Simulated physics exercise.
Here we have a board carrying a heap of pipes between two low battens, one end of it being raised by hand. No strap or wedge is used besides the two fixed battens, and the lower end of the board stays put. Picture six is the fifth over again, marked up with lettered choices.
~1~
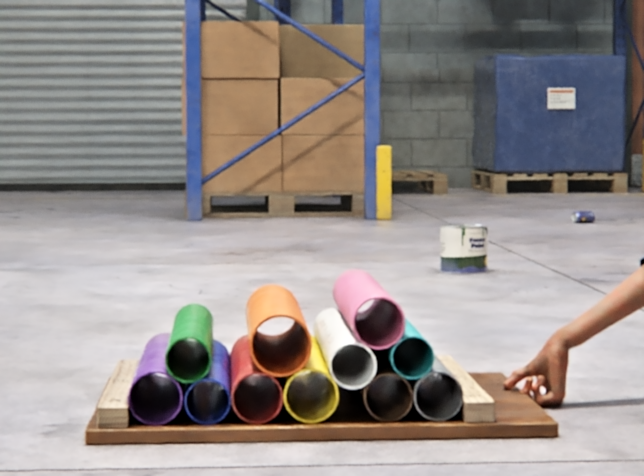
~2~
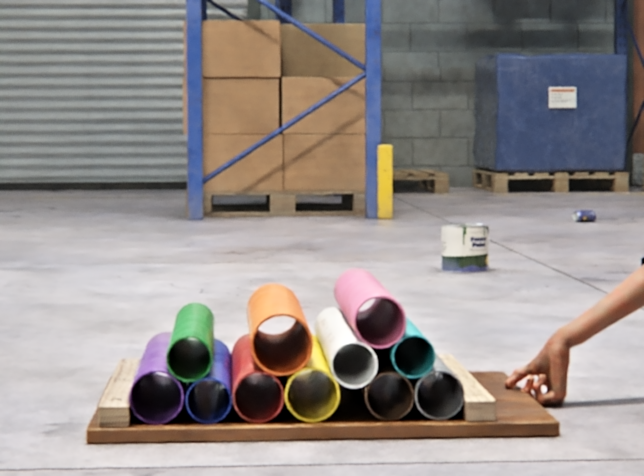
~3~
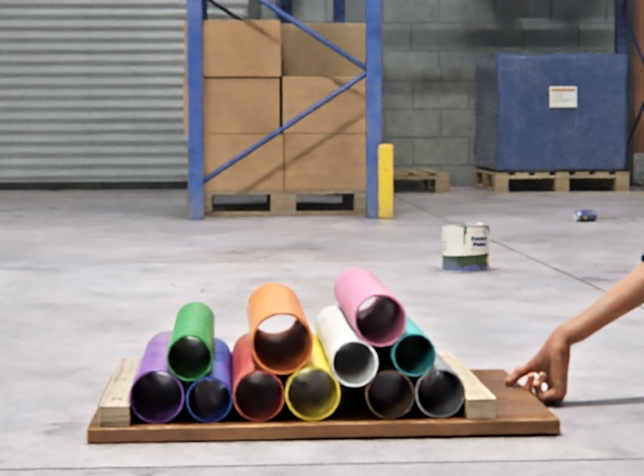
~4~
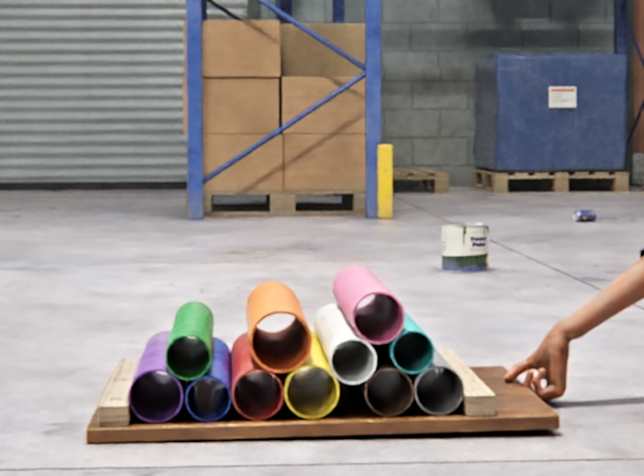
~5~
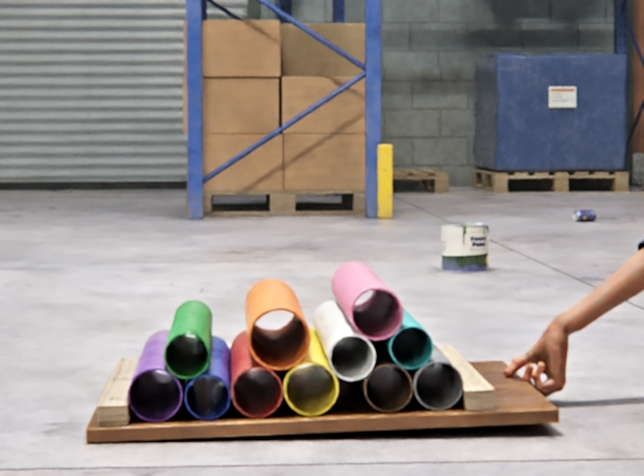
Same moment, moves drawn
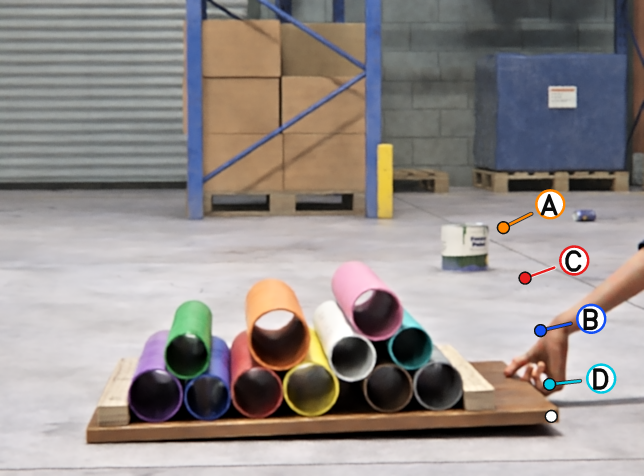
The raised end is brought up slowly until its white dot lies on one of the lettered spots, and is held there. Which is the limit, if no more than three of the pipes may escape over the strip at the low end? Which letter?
Lift it to A and no more.
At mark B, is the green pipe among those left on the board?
The green pipe: Yes.
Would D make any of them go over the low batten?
No, at D.
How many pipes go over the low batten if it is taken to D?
It comes to none.
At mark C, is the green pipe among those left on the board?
Yes, with C.
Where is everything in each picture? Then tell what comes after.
Grey pipe (439, 396); white pipe (353, 366); green pipe (189, 359), in the first frame.
Green pipe (190, 359); orange pipe (282, 344), in the second frame.
Board (316, 392); brown pipe (390, 395); grey pipe (440, 393); yellow pipe (313, 393), in the third frame.
Board (316, 390); purple pipe (156, 396); blue pipe (208, 399), in the fourth frame.
Board (315, 388); purple pipe (155, 395); blue pipe (208, 397), in the fifth frame.
On the marked copy, A at (503, 227); B at (541, 330); C at (525, 278); D at (550, 384); the white dot at (551, 416).
Following A. Soon after the start, board at 17°.
Later, board at 26°.
In the end, board at 26°, two over the low batten (green, orange).
As for the rest, B none over the low batten; C none over the low batten; D none over the low batten.
